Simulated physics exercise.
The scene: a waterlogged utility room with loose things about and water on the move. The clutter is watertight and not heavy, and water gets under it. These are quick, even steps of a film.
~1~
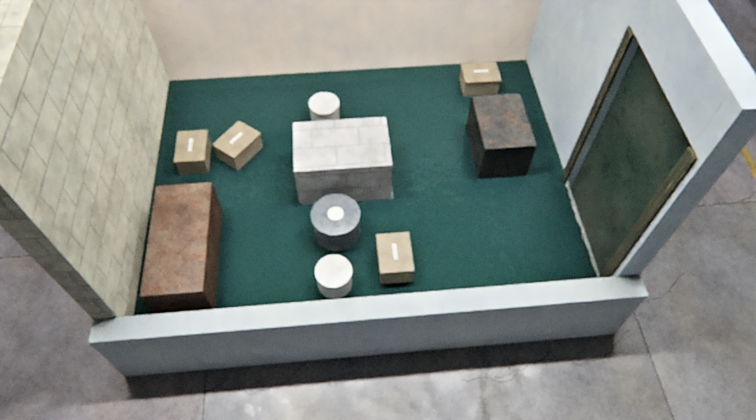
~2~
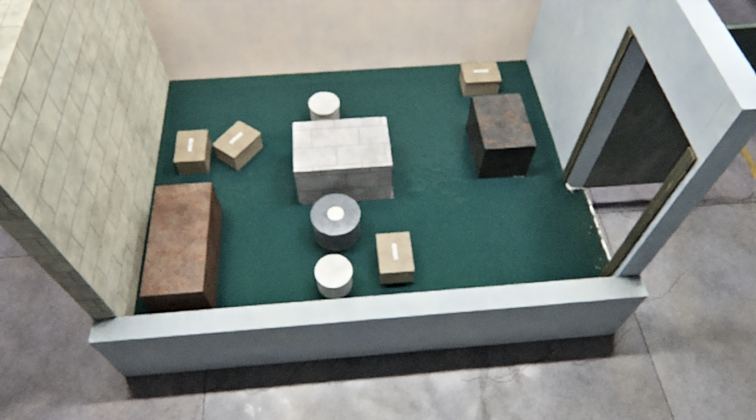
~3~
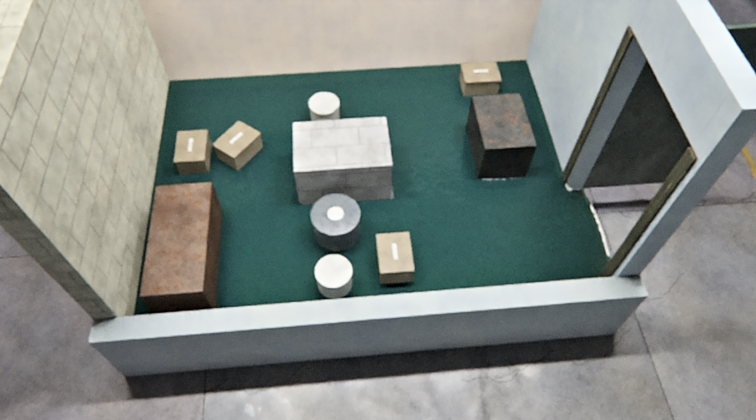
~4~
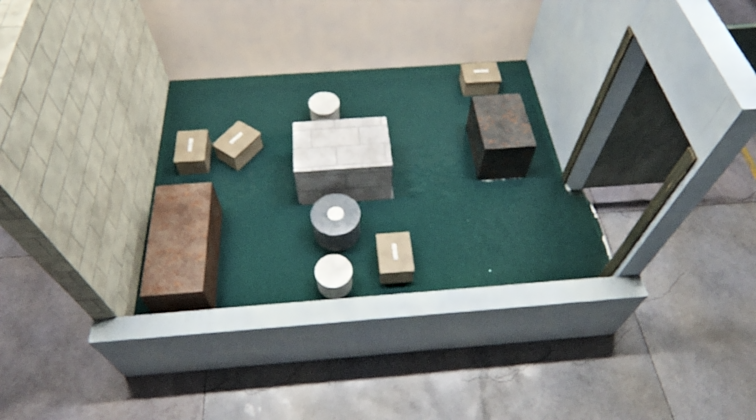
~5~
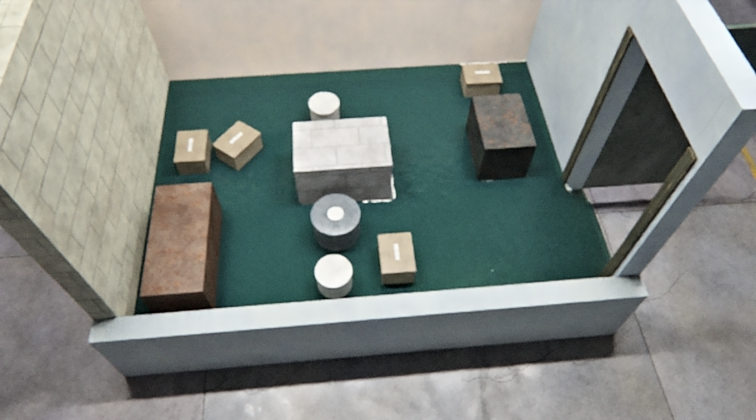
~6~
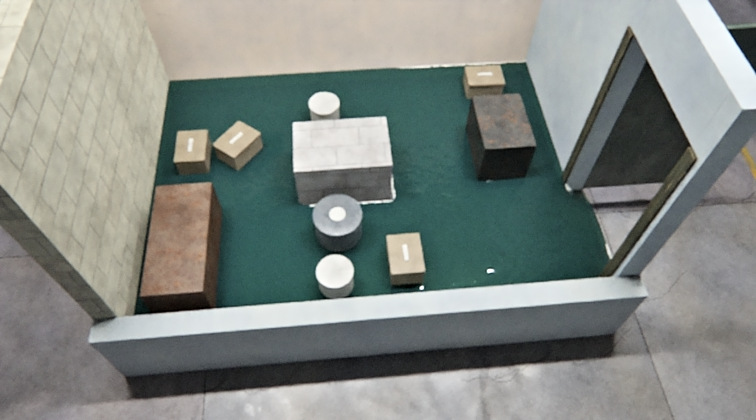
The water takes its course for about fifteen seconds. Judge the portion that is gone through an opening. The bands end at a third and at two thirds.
It is between one and two thirds.
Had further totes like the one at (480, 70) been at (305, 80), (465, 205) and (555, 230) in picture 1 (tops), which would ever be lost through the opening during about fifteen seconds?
One after the other: Kept in, gone, yes.
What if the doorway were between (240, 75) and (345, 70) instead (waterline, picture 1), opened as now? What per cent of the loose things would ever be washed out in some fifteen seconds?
About 70 per cent.
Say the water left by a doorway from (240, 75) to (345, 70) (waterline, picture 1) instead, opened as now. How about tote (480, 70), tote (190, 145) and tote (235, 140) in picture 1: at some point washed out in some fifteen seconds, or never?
As listed: Yes, carried outside, yes.
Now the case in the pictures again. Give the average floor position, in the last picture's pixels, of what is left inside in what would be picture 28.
Around (416, 187).
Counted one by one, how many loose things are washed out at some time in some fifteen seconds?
The number is 4.
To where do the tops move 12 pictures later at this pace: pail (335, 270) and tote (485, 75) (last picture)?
Around (481, 270) and (527, 106).
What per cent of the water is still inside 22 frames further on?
Near 58 in a hundred.
A moment on, 0 of 7 are out; 7 afloat.
Next, 1 of 7 are out; 6 afloat.
Later, 2 of 7 are out; 5 afloat.
In the end, 4 of 7 are out; 3 afloat.
